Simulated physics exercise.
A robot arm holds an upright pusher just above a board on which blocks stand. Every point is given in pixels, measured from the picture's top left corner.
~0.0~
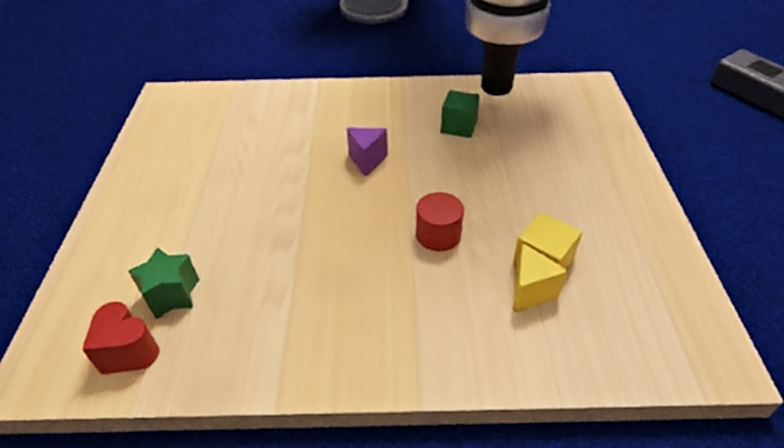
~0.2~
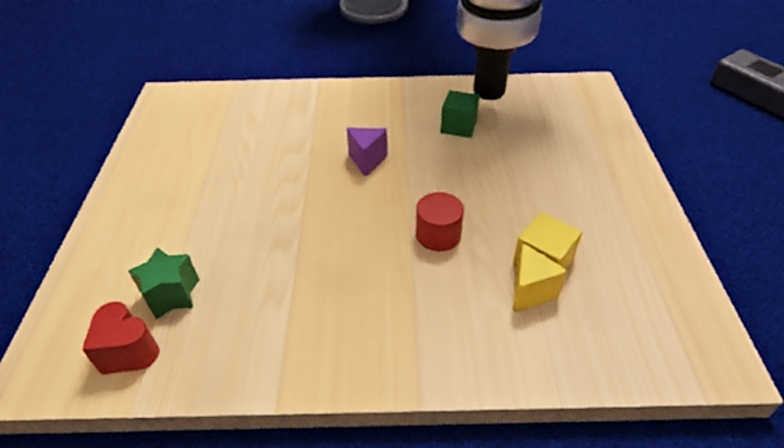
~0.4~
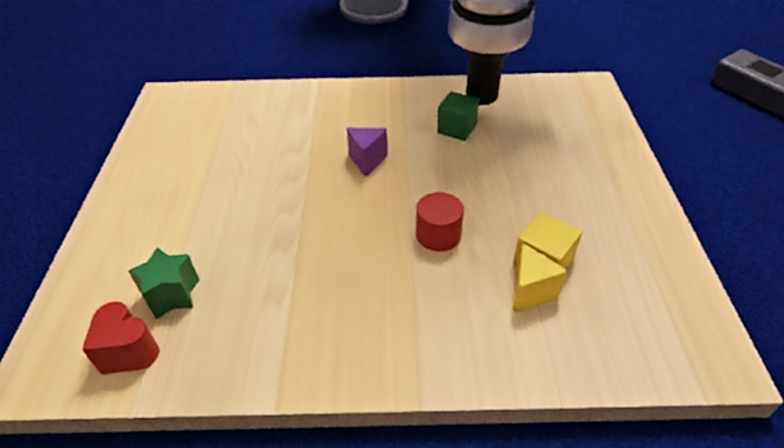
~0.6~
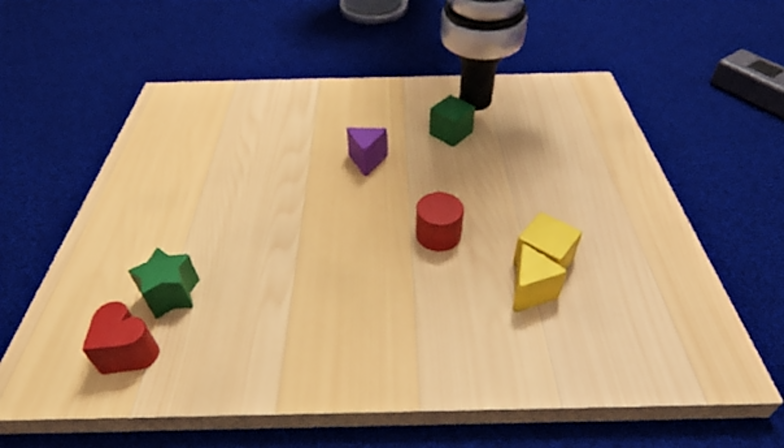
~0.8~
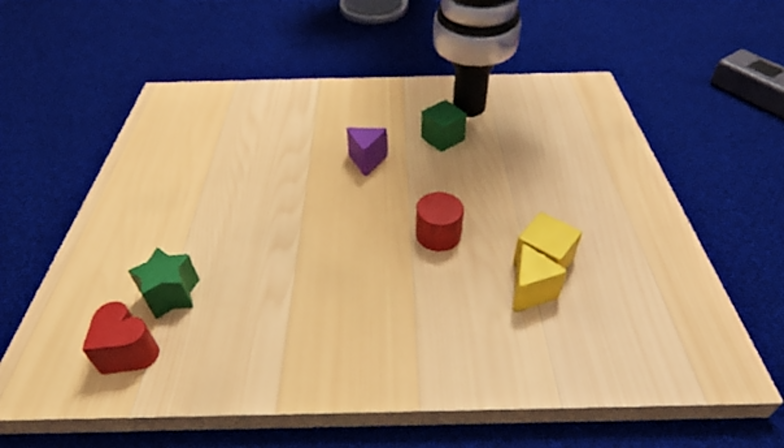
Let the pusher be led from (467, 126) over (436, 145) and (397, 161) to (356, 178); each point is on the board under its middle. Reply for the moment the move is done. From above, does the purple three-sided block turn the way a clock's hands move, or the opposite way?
Spins counterclockwise.
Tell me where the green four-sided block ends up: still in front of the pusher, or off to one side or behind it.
The pusher will still be pushing it.
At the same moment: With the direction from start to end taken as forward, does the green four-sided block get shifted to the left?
I'd say no.
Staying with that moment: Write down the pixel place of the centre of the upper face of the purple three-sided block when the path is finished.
By then it is at (285, 149).
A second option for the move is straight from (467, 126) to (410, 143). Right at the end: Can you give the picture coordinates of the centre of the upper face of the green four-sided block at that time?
The middle of its upper face should be somewhere near (393, 135).
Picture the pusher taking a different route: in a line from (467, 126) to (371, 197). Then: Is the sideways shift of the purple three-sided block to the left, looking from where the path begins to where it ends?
That would be a no.
What follows on the original path. One third of the way, pusher (436, 128); green four-sided block (407, 130).
Two thirds of the way, pusher (397, 144); purple three-sided block (330, 144), turned 30° anticlockwise; green four-sided block (361, 140), turned 40° clockwise.
At the end, pusher (354, 160); purple three-sided block (285, 149), turned 20° anticlockwise; green four-sided block (317, 150), turned 50° clockwise.
